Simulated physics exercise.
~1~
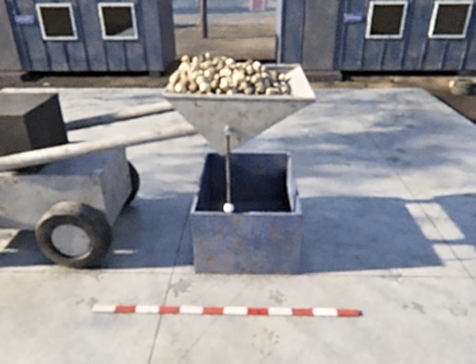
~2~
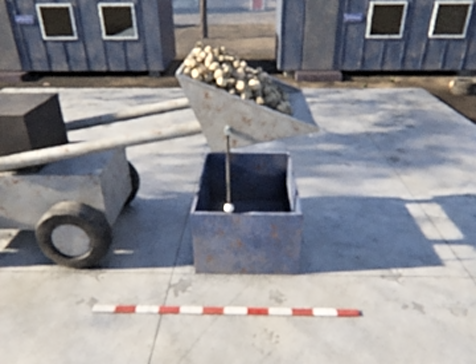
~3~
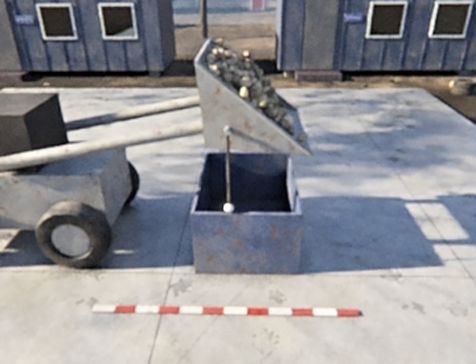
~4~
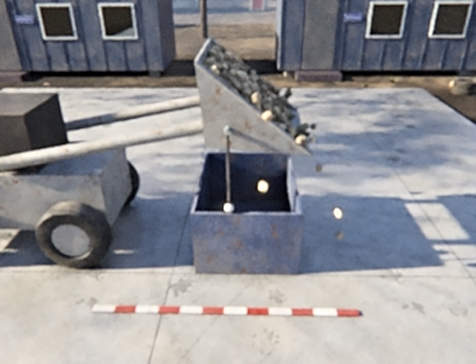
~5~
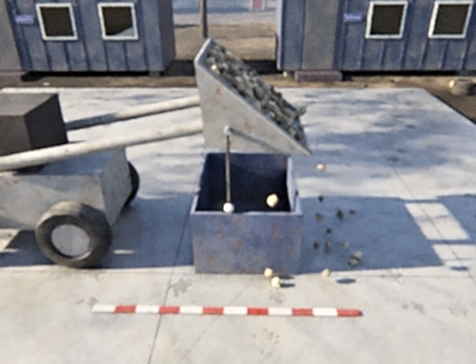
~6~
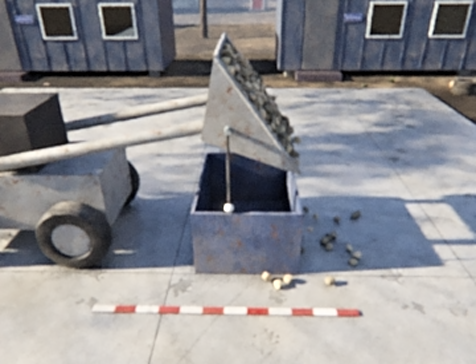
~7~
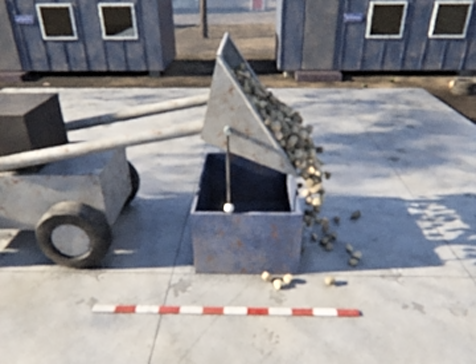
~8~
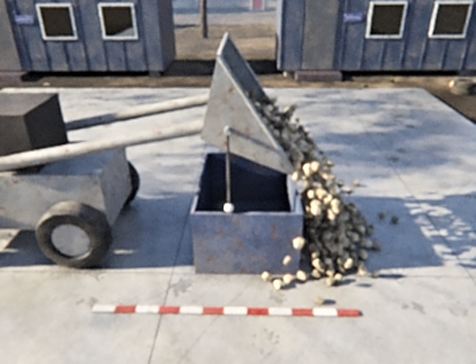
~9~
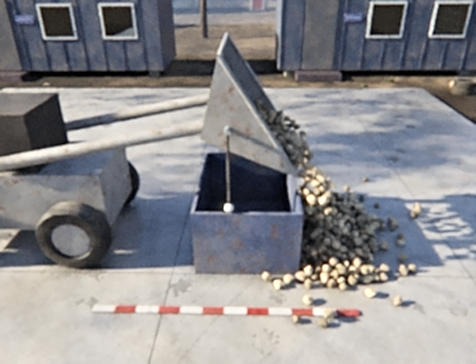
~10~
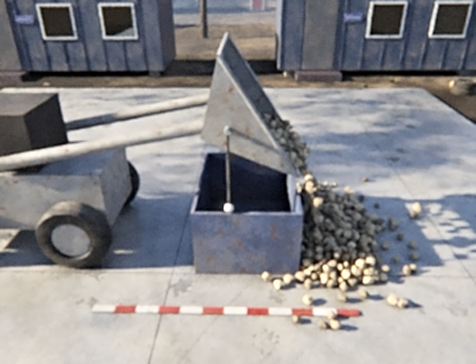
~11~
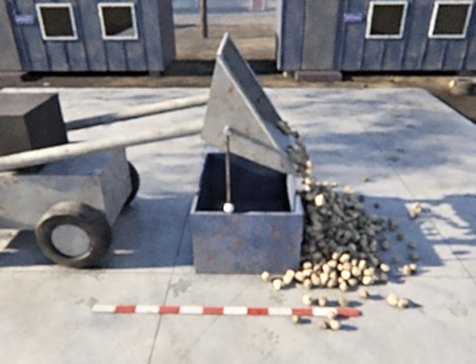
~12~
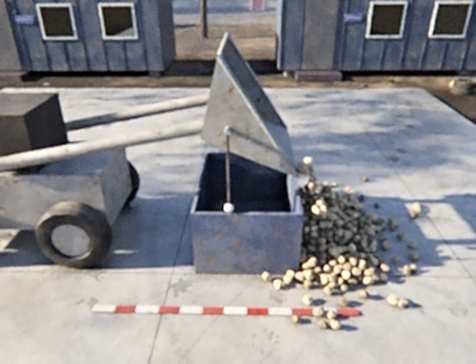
A grey metal bucket heaped with pale stones hangs over a rusty blue bin on a sunlit concrete yard, seen from the front and slightly above. Two long arms join it to a wheeled loader at left, with blue buildings behind and a red-and-white staff in front. The bucket tips to the right and pauses, while a few stones drop and scatter beside the bin. It then tilts steeper, and the load pours over its right edge, missing the bin. The stones settle in a spread pile against the bin's right side, leaving the bin apparently empty.
